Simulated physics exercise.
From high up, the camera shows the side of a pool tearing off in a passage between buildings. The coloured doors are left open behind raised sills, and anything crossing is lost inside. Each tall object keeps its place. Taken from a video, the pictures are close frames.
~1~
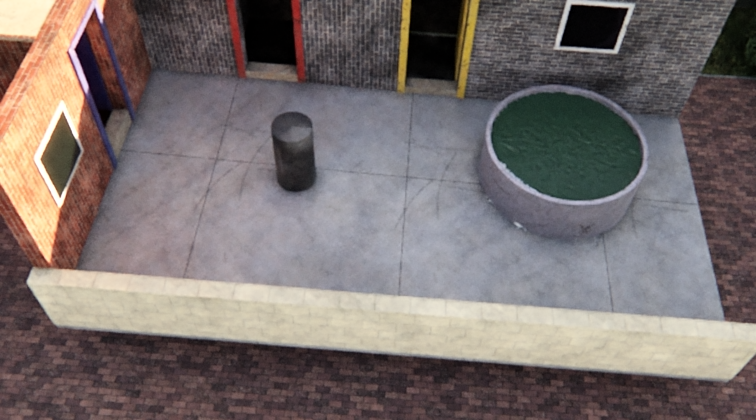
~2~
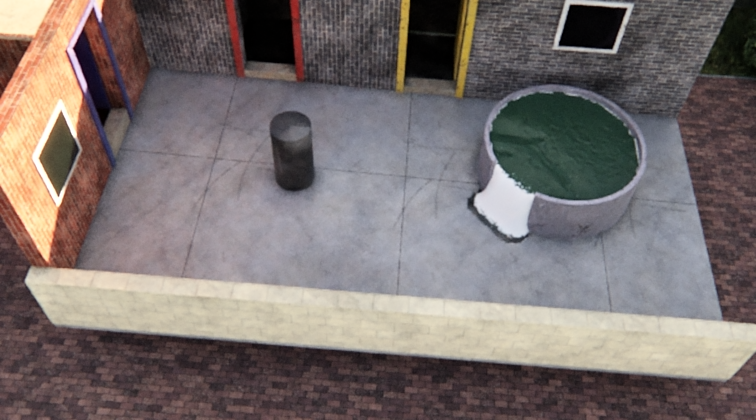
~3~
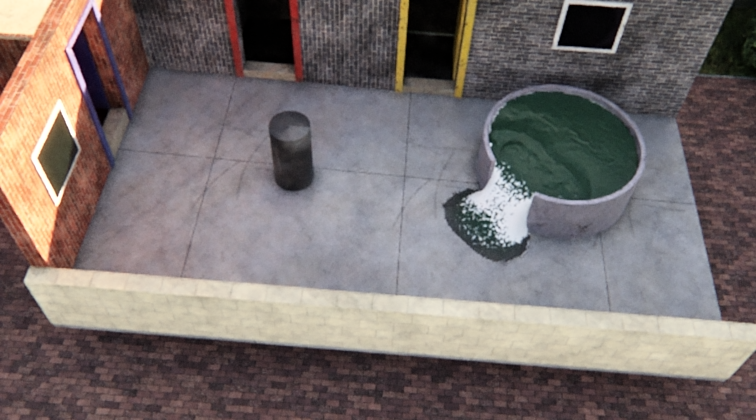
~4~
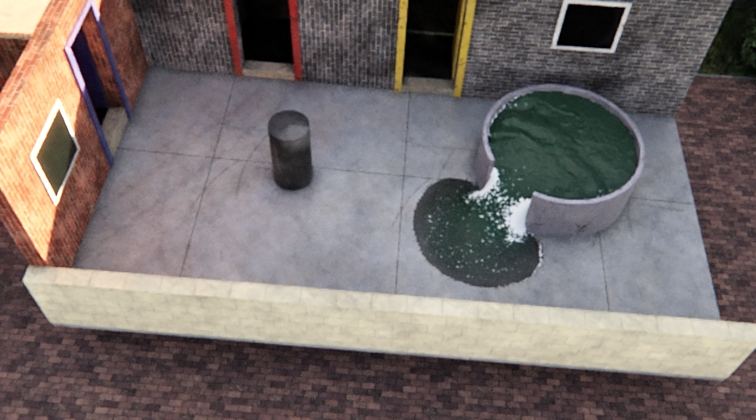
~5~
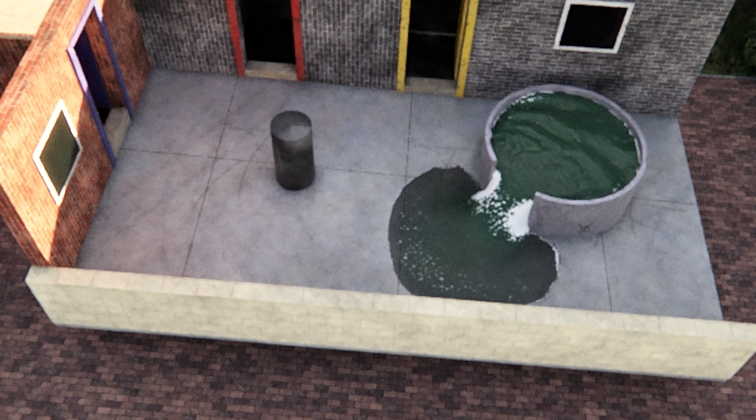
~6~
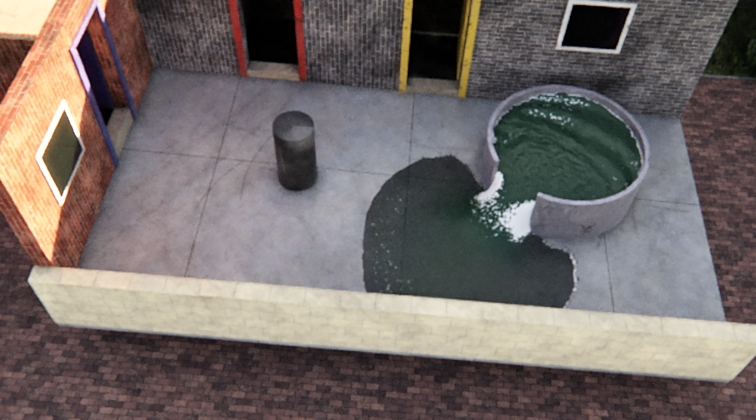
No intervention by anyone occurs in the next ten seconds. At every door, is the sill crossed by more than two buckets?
The red door: No; the blue door: No; the yellow door: No.
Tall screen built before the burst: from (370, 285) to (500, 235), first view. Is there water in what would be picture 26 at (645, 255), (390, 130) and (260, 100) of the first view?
Taking the points in order - unwetted, wetted, wetted.
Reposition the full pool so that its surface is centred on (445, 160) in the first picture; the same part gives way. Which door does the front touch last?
One in yellow.
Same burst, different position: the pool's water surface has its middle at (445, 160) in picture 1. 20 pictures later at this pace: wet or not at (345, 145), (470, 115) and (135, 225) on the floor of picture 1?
My reading is missed by the flood first, missed by the flood next and hit by the flood last.
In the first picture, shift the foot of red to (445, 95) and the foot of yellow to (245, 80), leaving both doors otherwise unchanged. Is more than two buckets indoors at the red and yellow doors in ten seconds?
As I see it, the red one stays within limit while the yellow one stays within limit.
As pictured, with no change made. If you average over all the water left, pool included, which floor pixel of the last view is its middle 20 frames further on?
I'd put it at around (442, 216).
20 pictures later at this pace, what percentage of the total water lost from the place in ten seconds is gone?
Working it through, I arrive at 10 per cent.
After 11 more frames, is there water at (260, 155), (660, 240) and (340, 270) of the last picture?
Lab note, in the order given: Unwetted, unwetted, wet through.
A moment on, water covers 30 % of the floor; the red door not reached, the blue door not reached, the yellow door not reached.
Next, water covers 40 % of the floor; the red door not reached, the blue door not reached, the yellow door not reached.
Then, water covers 55 % of the floor; the red door not reached, the blue door wet at the sill, nothing in, the yellow door not reached.
Later, water covers 75 % of the floor; the red door wet at the sill, nothing in, the blue door wet at the sill, nothing in, the yellow door wet at the sill, nothing in.
In the end, water covers 85 % of the floor; the red door wet at the sill, nothing in, the blue door wet at the sill, nothing in, the yellow door wet at the sill, nothing in.
